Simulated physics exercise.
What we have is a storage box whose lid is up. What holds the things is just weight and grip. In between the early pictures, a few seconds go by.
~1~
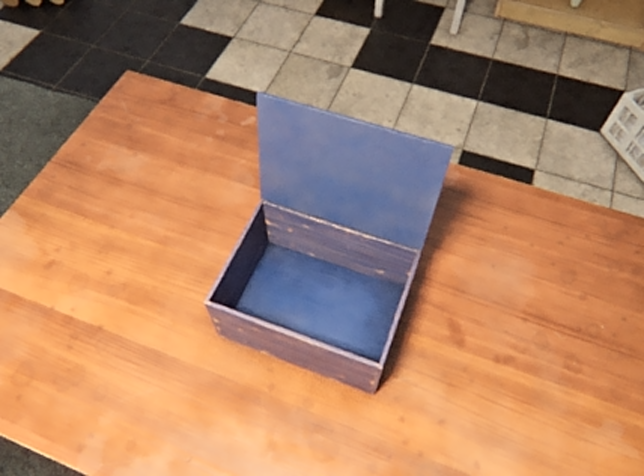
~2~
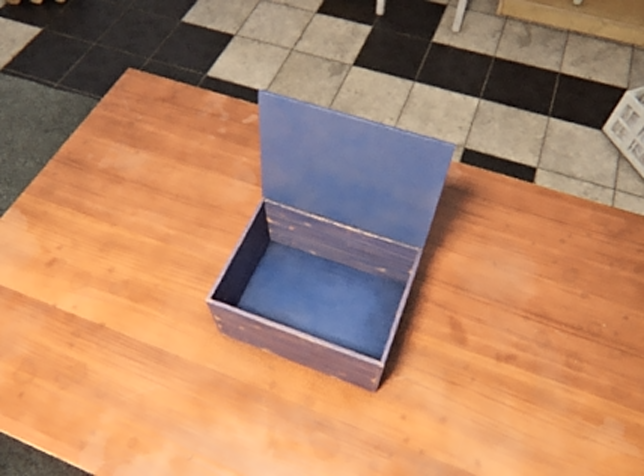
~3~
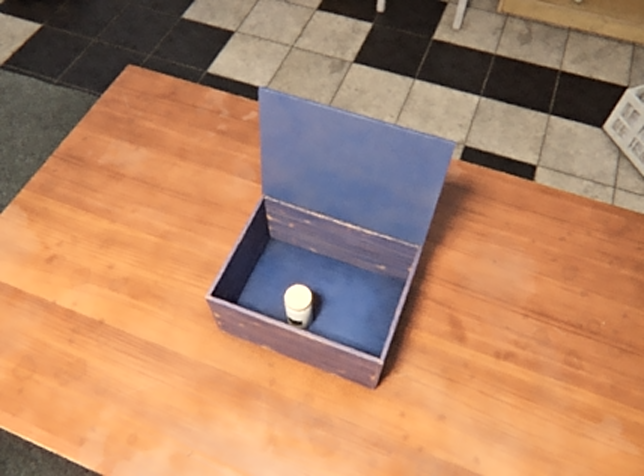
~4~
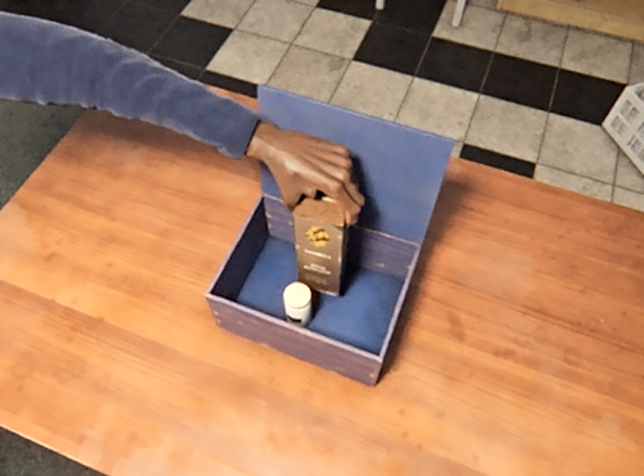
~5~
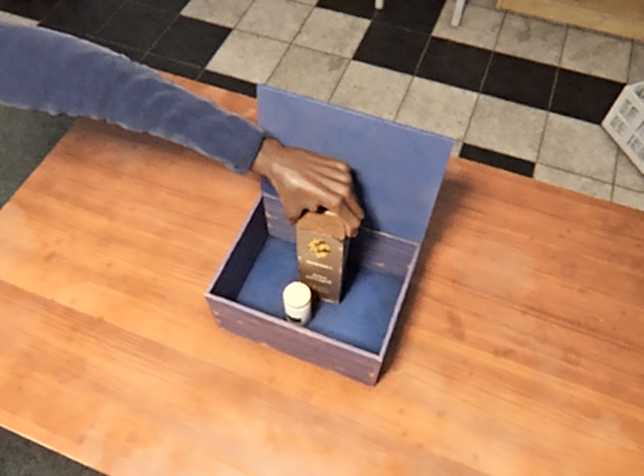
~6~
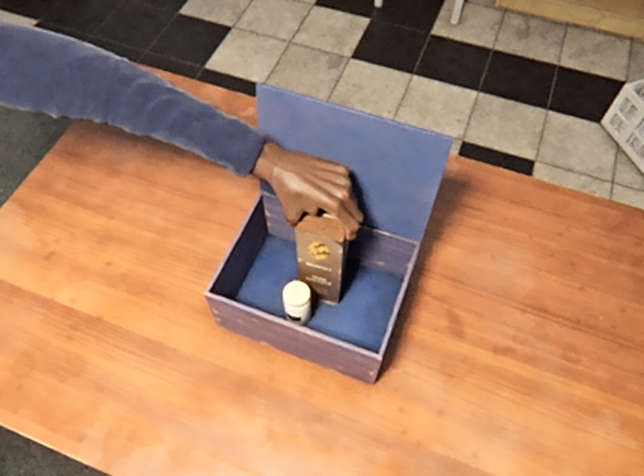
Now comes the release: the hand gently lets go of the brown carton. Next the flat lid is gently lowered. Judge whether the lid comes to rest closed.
It does not; the lid stays raised.
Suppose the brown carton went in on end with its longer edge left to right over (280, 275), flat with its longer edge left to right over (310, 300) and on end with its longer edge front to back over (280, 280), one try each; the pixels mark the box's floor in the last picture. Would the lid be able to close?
On the first go it can't shut, on the second it comes down fully, and on the third it can't shut.
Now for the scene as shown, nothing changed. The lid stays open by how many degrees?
Roughly 20°.
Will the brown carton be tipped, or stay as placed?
Well, the brown carton ends up skewed.
Then, 1.40 s after the last picture, lid 71° above the rim.
Then, 2.30 s after the last picture, lid 41° above the rim; brown carton tipped 18° from how it was near (317, 276); white shaker tipped 11° from how it was.
At rest, lid 21° above the rim; tipped over in the box, brown carton; left askew, white shaker. Seen from the same camera at the end, brown carton near (315, 289).
